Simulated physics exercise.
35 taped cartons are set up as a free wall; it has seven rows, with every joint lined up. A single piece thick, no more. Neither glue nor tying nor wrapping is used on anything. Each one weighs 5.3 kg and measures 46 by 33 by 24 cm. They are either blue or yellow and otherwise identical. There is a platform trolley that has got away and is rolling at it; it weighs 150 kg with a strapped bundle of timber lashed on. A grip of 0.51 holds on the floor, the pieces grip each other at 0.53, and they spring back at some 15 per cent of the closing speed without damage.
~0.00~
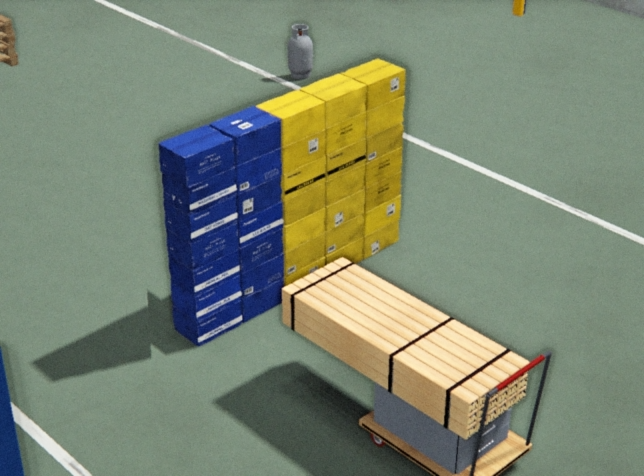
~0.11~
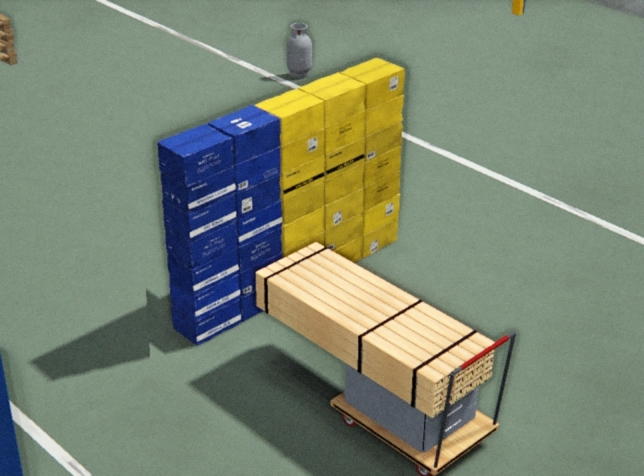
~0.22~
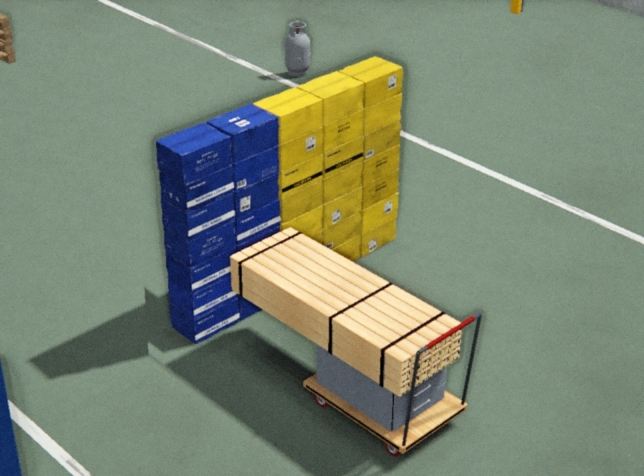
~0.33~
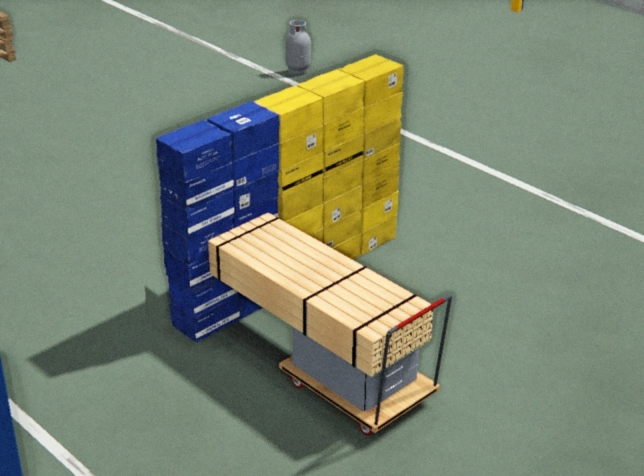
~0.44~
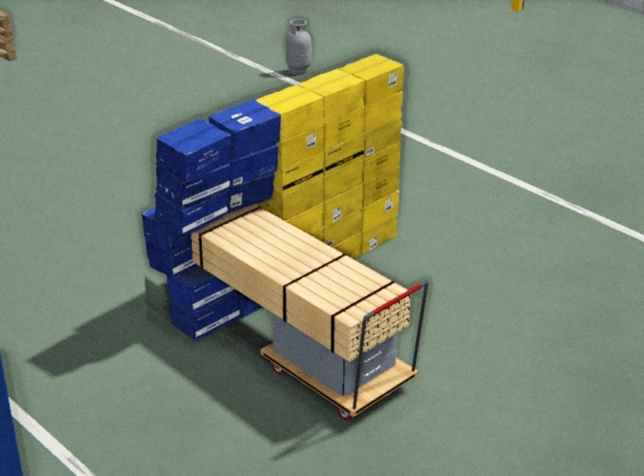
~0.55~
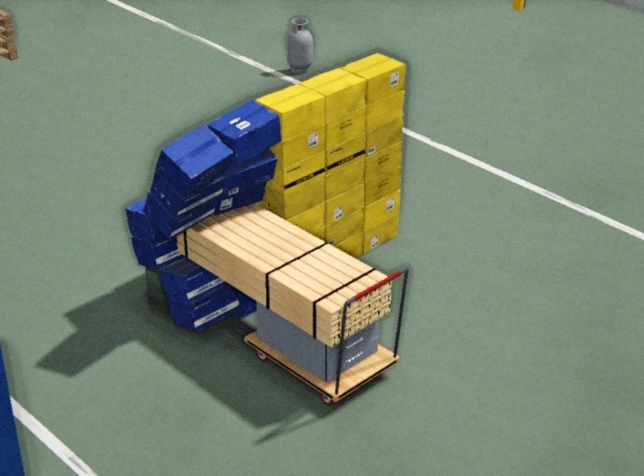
The video shows a trolley loaded with strapped timber rolling toward the upper left into a wall of blue and yellow cartons, its load pushing into the blue section, where cartons shift and lean while the yellow ones stay stacked.
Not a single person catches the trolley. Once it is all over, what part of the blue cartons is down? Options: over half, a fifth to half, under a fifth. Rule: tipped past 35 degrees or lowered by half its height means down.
Down: Over half.
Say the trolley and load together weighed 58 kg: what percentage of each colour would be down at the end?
In that case yellow comes to 0 and blue to 100 percent.
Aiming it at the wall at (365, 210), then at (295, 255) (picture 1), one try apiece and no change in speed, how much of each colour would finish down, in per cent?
For yellow it's 60 then 30 per cent, for blue 0 then 40 per cent.
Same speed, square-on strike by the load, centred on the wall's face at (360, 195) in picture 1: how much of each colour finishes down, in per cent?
Result - yellow: 50 %; blue: 0 %.
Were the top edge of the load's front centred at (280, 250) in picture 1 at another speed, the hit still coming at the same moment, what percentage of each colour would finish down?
Yellow 0%, blue 80%.
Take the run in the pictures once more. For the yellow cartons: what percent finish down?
Yellow: 0 per cent.
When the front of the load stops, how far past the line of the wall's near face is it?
180 cm.
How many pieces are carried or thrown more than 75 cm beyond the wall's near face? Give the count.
I'd estimate 12 pieces.
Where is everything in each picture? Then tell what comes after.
In the first frame (each place is the centre of the face we see best), load (287, 302) 79 cm short of the wall; top blue carton (260, 142); top yellow carton (305, 124); all as stacked.
In the second frame, load (261, 286) 51 cm short of the wall; top blue carton (259, 141).
In the third frame, load (235, 270) 24 cm short of the wall; top blue carton (257, 140).
In the fourth frame, load (213, 254) 30 mm into the wall's line; top blue carton (258, 138); 4 have shifted.
In the fifth frame, load (196, 242) 25 cm into the wall's line; top blue carton (258, 137) tilted 3°; steepest lean 8°, the carton at (251, 194); 12 have shifted.
In the sixth frame, load 46 cm into the wall's line; top blue carton (259, 141) tilted 8°; top yellow carton (304, 118); steepest lean 27°, the carton at (198, 151); 13 have shifted.
By 0.72 s, load 76 cm past the wall's line, still rolling; 8 of the 14 blue cartons down (8 of 35 in all colours); top blue carton tilted 21°, 12 cm lower.
By 1.00 s, load 1.18 m past the wall's line, still rolling; 10 of the 14 blue cartons down (10 of 35 in all colours); top blue carton on its side.
By 1.44 s, load 1.65 m past the wall's line, still rolling; 10 of the 14 blue cartons down (10 of 35 in all colours); top blue carton upside down.
When it is over (2.5 s), load 1.79 m past the wall's line, stopped; 10 of the 14 blue cartons down (10 of 35 in all colours); top blue carton upside down; top yellow carton unmoved. That is 71 per cent. In pixels of the last frame, middles, top blue carton near (231, 185), top yellow carton near (291, 112).
